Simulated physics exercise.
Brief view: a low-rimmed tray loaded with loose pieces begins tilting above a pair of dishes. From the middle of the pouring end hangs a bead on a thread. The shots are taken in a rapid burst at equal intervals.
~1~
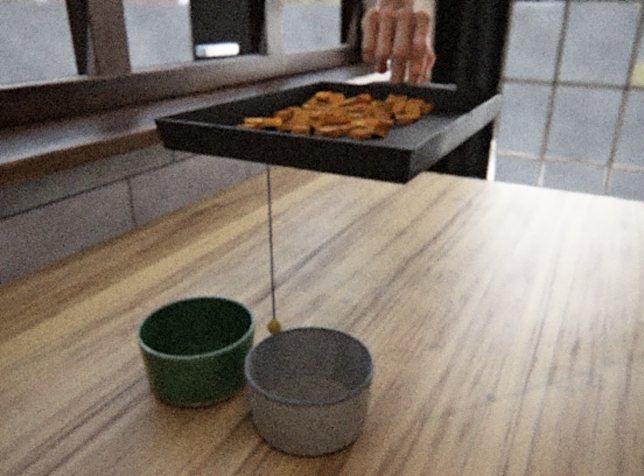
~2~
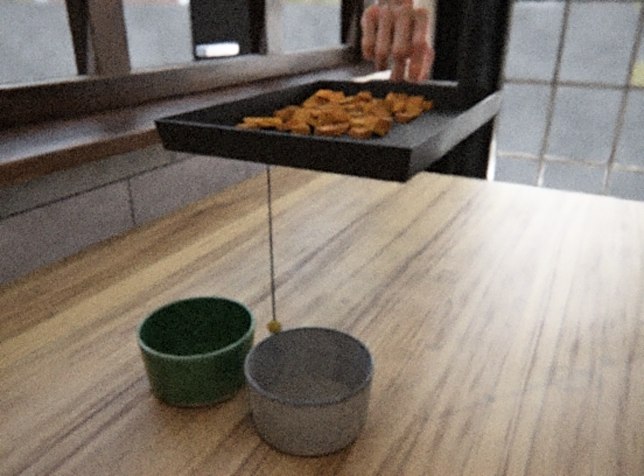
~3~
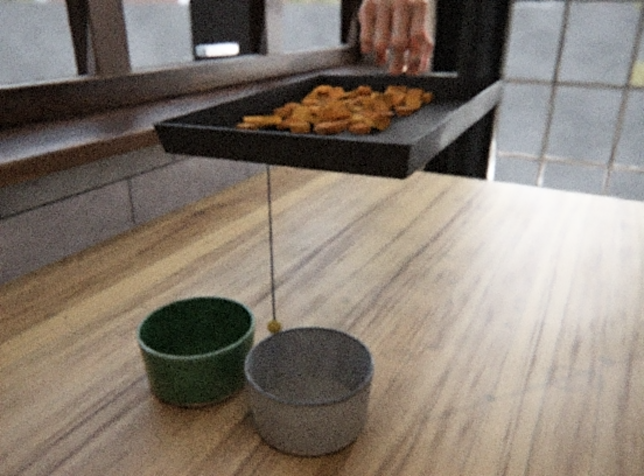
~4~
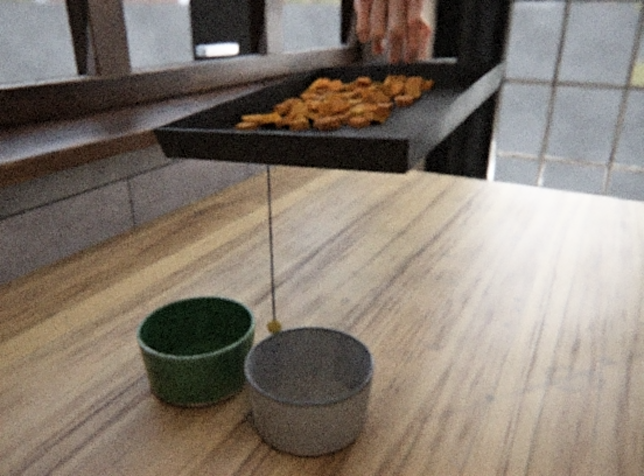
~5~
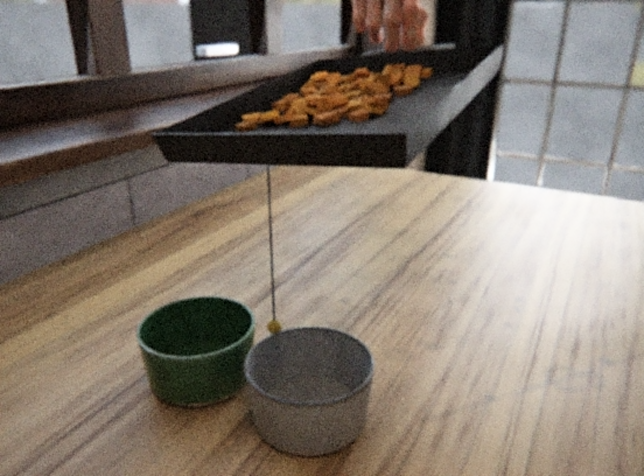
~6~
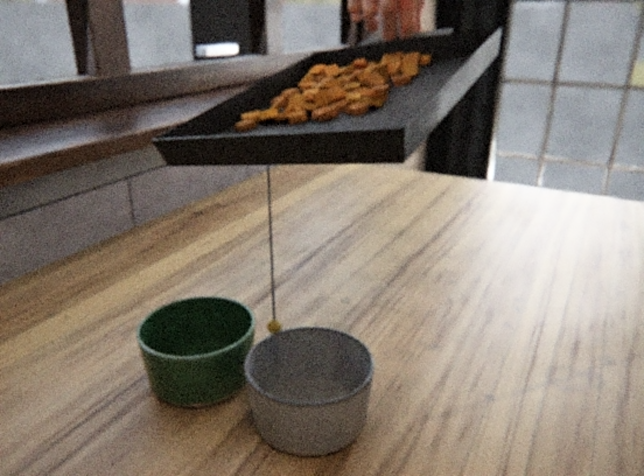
We see a hand at the far side of a dark tray of small orange-brown crackers, above a green dish and a grey one. The far end rises steadily as the near edge dips slightly leftward; the hanging bead stays still.
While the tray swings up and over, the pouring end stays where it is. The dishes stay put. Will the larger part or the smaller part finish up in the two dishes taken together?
The larger part does.
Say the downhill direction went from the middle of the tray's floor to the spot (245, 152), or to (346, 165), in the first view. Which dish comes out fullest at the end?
In the first case it's the one on the left, in the second the one on the right.
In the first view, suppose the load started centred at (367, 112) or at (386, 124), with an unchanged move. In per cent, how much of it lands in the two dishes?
Around 80 in a hundred the first time, around 80 in a hundred the second.
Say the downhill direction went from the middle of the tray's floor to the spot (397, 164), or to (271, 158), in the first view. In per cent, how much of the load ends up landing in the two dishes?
About 30 and 20 percent.
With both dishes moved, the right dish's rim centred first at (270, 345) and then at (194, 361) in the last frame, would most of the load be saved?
For the two places in order: A majority share, a minority share.
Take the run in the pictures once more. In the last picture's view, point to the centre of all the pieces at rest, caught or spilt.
About (193, 356).
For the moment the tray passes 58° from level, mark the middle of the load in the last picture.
The centre of the load shows up near (239, 108) in the last view.
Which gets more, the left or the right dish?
Answer: The one at left.
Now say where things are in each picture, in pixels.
Corners of the pouring end at (162, 118) and (407, 147), level; middle of the load at (355, 112), small crackers; left dish at (159, 376); right dish at (276, 422); bead on its thread at (274, 326), in the first picture.
Corners of the pouring end at (161, 119) and (407, 146), level; middle of the load at (355, 110), in the second picture.
Corners of the pouring end at (161, 122) and (406, 142), tipped barely, lowest at the left corner; middle of the load at (355, 105), in the third picture.
Corners of the pouring end at (160, 127) and (404, 136), tipped a little, lowest at the left corner; middle of the load at (354, 97), in the fourth picture.
Corners of the pouring end at (159, 132) and (401, 131), tipped a little, lowest at the left corner; middle of the load at (353, 89), in the fifth picture.
Corners of the pouring end at (159, 137) and (398, 125), tipped a little, lowest at the left corner; middle of the load at (351, 81); left dish at (159, 376); right dish at (276, 422), in the sixth picture.
Soon, tray tipped steeply; all on the tray.
A while on, tray tipped right over; about half on the tray; about a third in the left dish; a small part outside both; a small part in the air.
Towards the end, tray tipped past a quarter turn; most in the left dish; a small part outside both.
Finally, tray tipped past a quarter turn; none in the right dish; most in the left dish; a small part outside both.
